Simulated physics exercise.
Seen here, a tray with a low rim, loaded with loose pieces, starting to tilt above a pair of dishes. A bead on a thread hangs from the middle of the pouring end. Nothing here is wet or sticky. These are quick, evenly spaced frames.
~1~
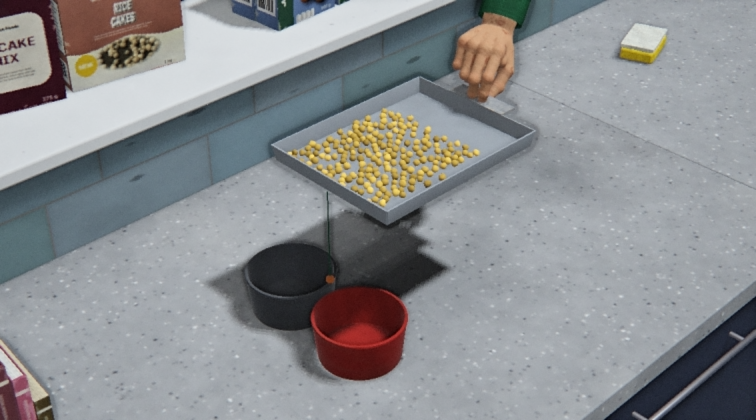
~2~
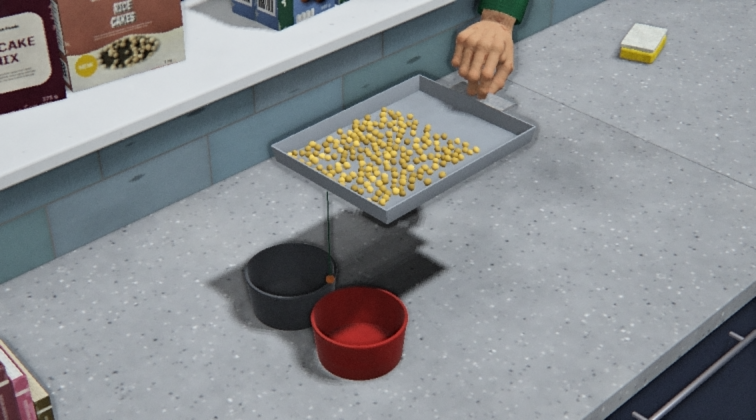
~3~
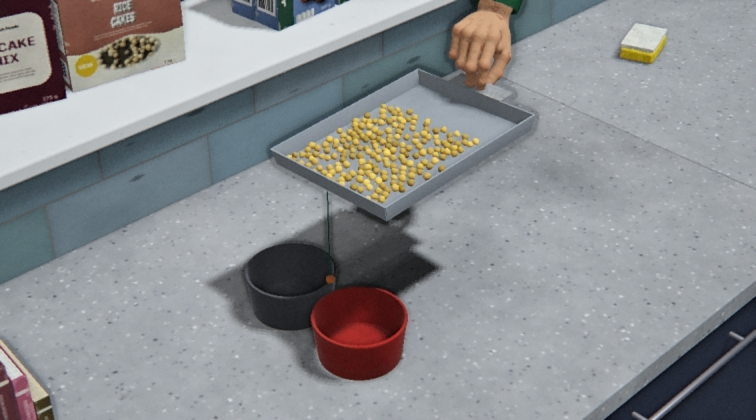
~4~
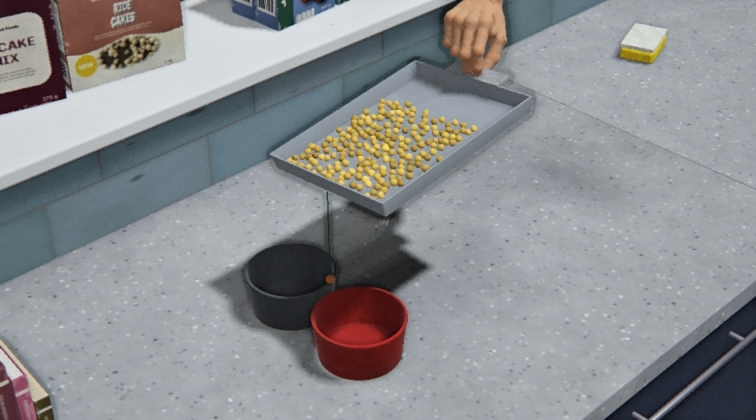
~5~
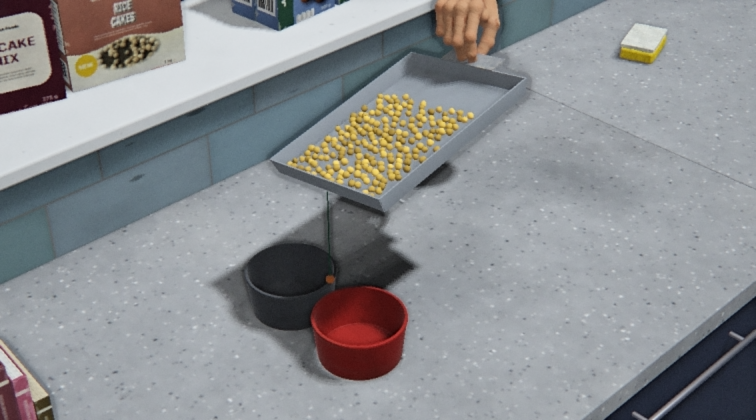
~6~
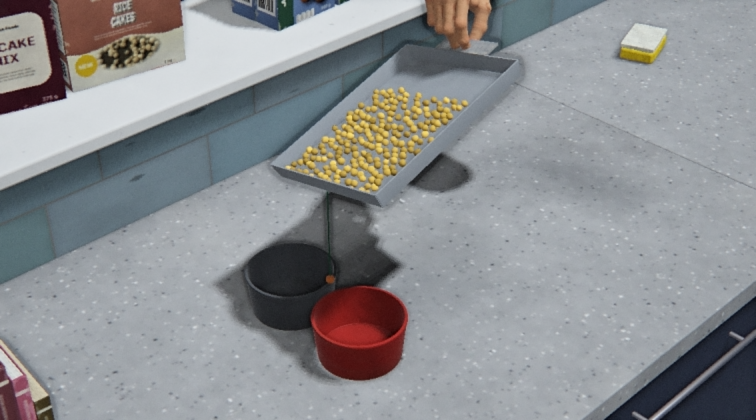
A hand slowly tilts a grey tray of yellow corn balls above two small bowls.
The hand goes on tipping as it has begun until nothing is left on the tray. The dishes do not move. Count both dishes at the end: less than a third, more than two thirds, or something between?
Caught overall: More than two thirds.
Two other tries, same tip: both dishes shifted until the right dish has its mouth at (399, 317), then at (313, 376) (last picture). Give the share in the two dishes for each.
About 50 and 0 per cent.
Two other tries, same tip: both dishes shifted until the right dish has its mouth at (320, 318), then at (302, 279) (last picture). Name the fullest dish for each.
At the first place the left dish, at the second the right dish.
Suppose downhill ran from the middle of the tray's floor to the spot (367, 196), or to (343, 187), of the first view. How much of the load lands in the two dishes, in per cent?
First some 60, then 30 per cent.
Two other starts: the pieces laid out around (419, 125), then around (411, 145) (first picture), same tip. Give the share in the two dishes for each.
The first gives 80 %, the second 80 %.
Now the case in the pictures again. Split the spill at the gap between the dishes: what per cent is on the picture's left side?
Close to 80 per cent.
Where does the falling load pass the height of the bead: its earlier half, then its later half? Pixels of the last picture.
Around (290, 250) and then (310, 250).
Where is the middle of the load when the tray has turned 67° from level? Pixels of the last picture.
Roughly at (326, 144).
Shortly afterwards, tray tipped steeply; the whole lot on the tray.
Next, tray tipped past a quarter turn; all but a few on the tray; only a few in the left dish; only a few outside both.
Some moments later, tray tipped past a quarter turn; the bulk in the left dish; near a quarter outside both.
In the end, tray tipped past a quarter turn; none at all in the right dish; the bulk in the left dish; near a quarter outside both.
